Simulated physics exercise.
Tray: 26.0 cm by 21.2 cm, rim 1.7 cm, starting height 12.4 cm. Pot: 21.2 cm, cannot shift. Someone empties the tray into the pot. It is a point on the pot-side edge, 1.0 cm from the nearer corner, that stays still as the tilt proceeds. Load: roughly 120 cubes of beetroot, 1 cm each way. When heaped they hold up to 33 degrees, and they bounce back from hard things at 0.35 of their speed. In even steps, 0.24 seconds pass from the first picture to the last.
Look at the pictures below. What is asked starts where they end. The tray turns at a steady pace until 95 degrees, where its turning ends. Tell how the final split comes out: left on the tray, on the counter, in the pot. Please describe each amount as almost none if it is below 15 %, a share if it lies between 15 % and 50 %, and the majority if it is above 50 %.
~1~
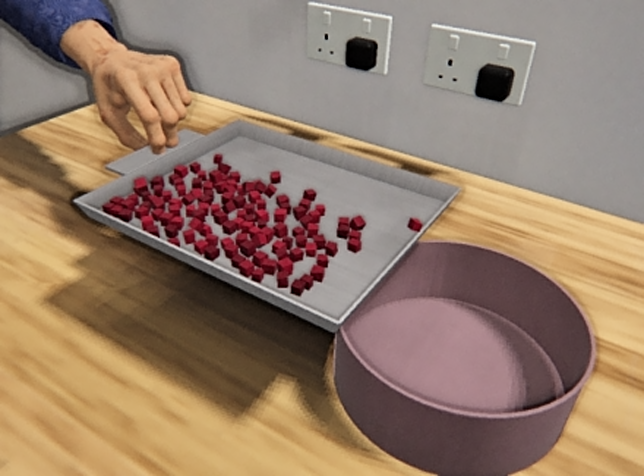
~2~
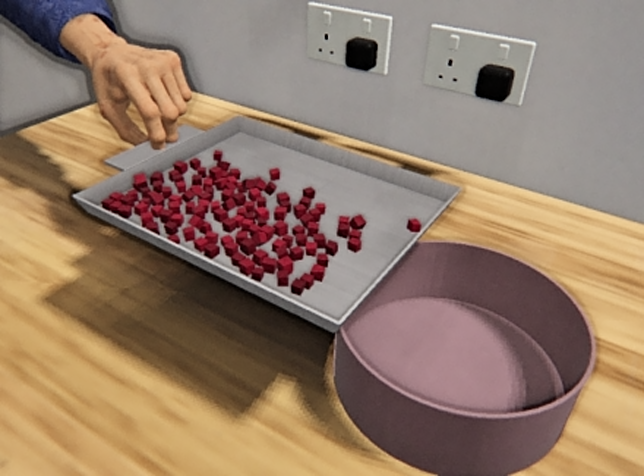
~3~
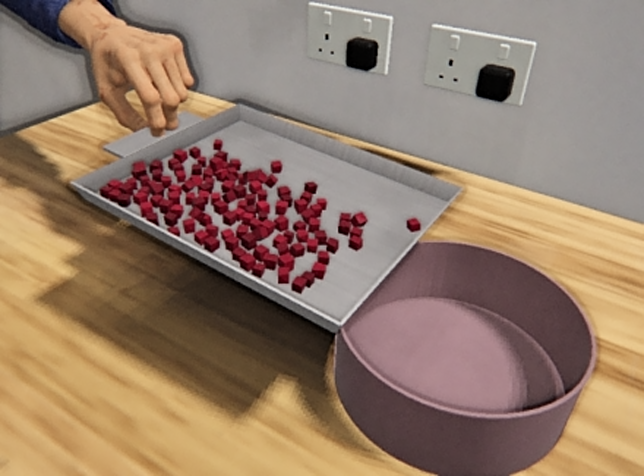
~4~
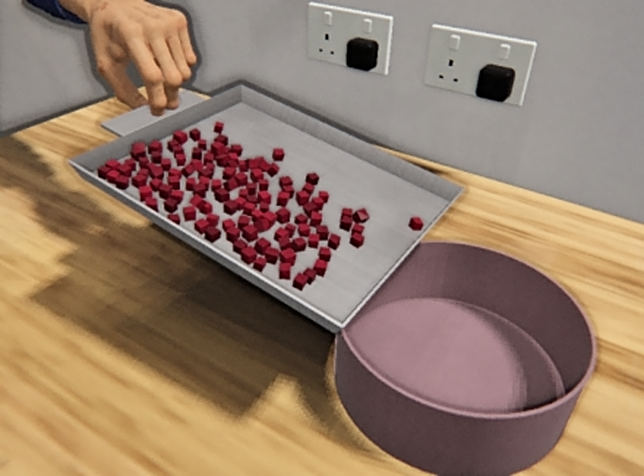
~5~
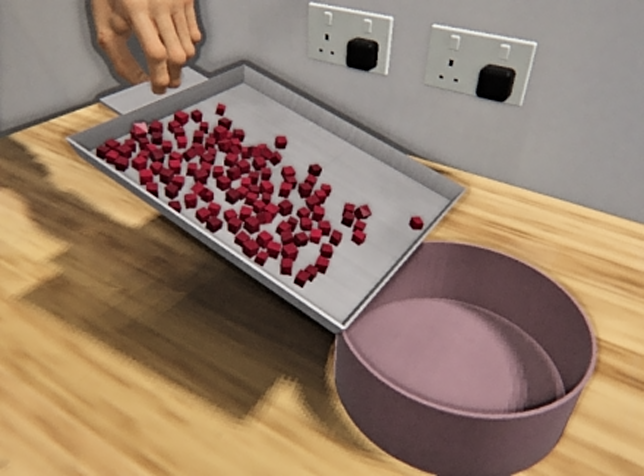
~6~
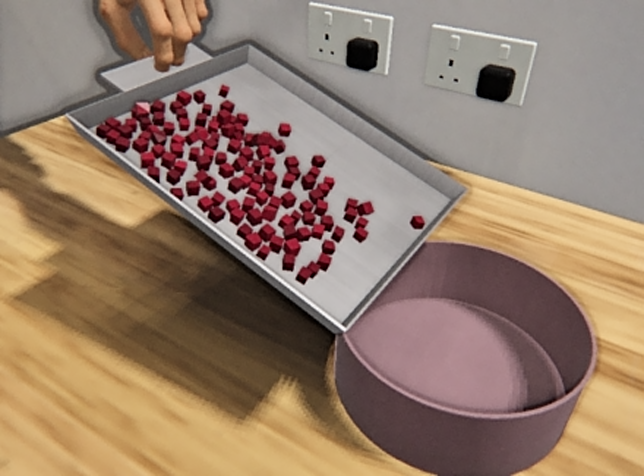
In the end tray: A minor amount. Counter: A sizeable amount. Pot: The greater amount.
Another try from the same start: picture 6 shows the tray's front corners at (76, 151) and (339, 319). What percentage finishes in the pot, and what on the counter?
Pot 15 % / counter 85 %.
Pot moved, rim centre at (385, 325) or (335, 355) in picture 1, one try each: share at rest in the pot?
Near 90 and 75 percent, one try each.
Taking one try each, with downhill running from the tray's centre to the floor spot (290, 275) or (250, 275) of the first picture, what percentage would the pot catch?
About 0 per cent on the first try and 0 per cent on the second.
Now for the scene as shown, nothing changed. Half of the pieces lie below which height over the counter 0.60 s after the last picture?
About 10 centimetres.
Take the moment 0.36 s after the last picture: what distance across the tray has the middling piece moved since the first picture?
It has moved some 7 cm from its start.
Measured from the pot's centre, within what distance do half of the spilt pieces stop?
Some 18 centimetres.
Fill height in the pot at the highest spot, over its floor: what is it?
I'd put it at close to 2.0 centimetres.
Then, 0.36 s after the last picture, tilt 56 degrees; the tray holds 100 %, the pot 0 %.
Then, 0.60 s after the last picture, tilt 81 degrees; the tray holds 35 %, the pot 40 %.
Then, 0.95 s after the last picture, tilt 95 degrees; the tray holds 0 %, the pot 75 %.
In the end, tray 0 %, counter 25 %, pot 75 %.
